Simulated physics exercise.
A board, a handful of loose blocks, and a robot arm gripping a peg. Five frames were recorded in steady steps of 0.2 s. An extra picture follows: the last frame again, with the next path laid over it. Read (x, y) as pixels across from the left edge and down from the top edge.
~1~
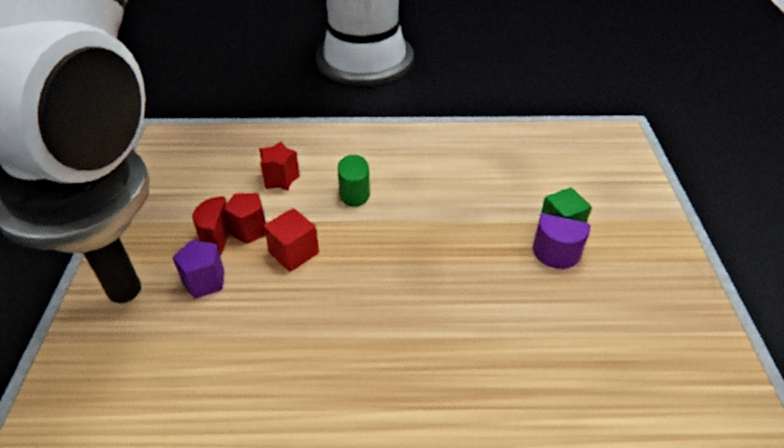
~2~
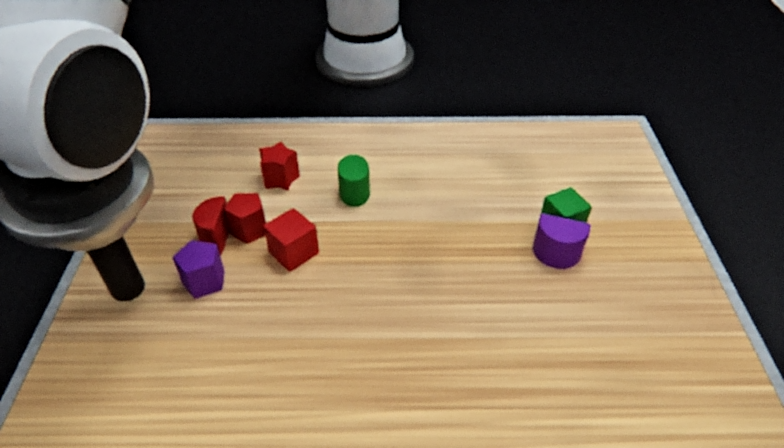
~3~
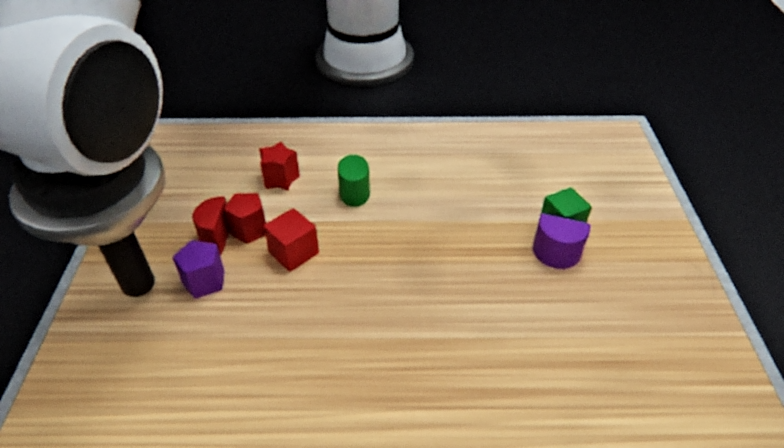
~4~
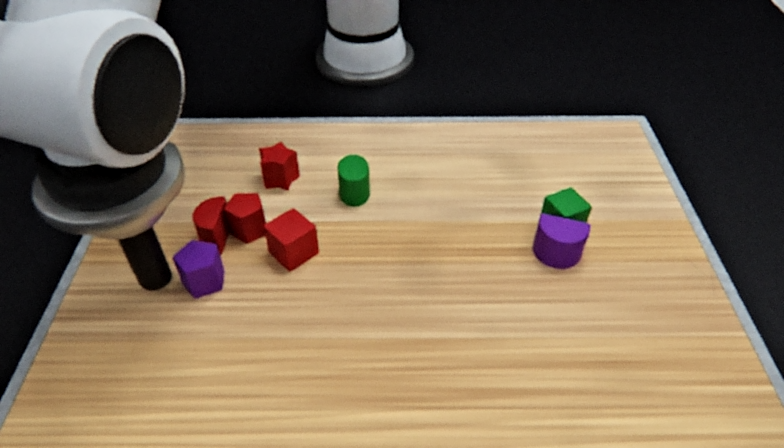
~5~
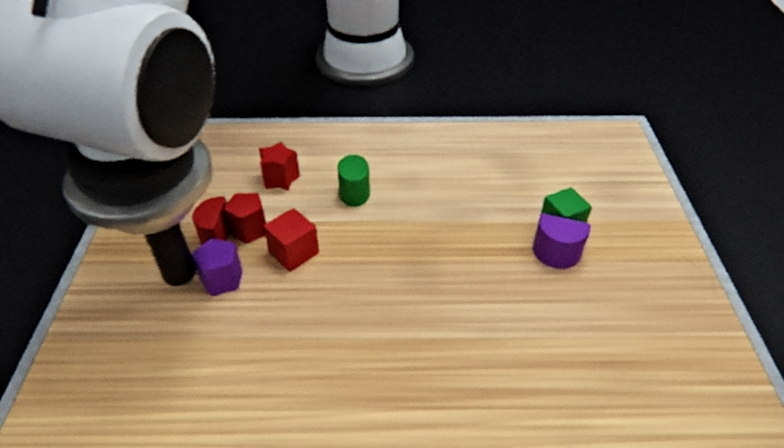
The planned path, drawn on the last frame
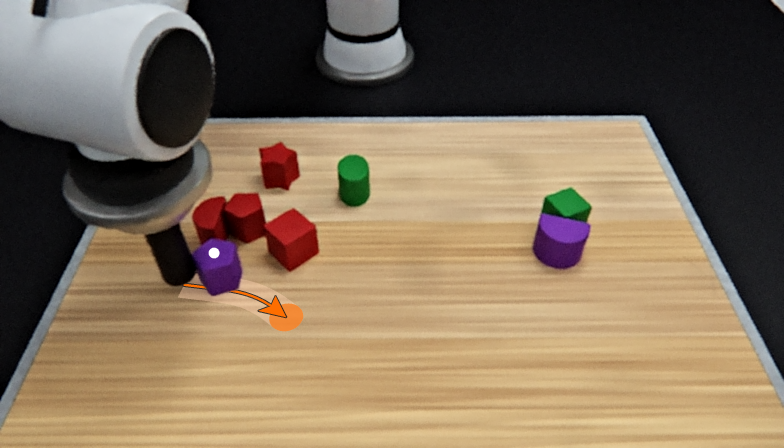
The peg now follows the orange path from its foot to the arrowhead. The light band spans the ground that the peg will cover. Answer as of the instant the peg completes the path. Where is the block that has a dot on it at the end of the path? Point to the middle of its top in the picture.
It ends at (286, 254).
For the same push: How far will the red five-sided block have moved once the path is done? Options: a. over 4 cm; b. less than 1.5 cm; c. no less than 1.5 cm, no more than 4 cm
The correct letter is b.
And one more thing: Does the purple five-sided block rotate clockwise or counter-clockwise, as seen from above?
Short answer: Counterclockwise.
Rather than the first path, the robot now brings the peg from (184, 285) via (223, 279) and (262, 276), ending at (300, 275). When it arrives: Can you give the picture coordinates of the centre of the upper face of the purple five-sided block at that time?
Top centre: (325, 262).
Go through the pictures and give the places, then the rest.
The first frame shows peg tip (126, 292); block tops, red D-shaped block (208, 211); purple five-sided block (196, 255); red five-sided block (244, 203); red square (289, 225).
The second frame shows peg (129, 290); blocks unchanged.
The third frame shows peg (139, 286); blocks unchanged.
The fourth frame shows peg (156, 280); blocks unchanged.
The fifth frame shows peg (180, 275); red D-shaped block (208, 211); purple five-sided block (214, 253); red five-sided block (244, 203); red square (289, 225).
Path on the board, from (184, 285) through (221, 289) and (257, 298) to (286, 317); the dot is on the purple five-sided block.
The first path, step by step. One third of the way, peg (220, 280); purple five-sided block (254, 251), turned 20° anticlockwise.
Two thirds of the way, peg (255, 289); purple five-sided block (281, 251), turned 60° anticlockwise; red square (297, 221).
At the end, peg (284, 308); red D-shaped block in place; purple five-sided block (286, 253), turned 85° anticlockwise; red five-sided block in place; red square (297, 221).
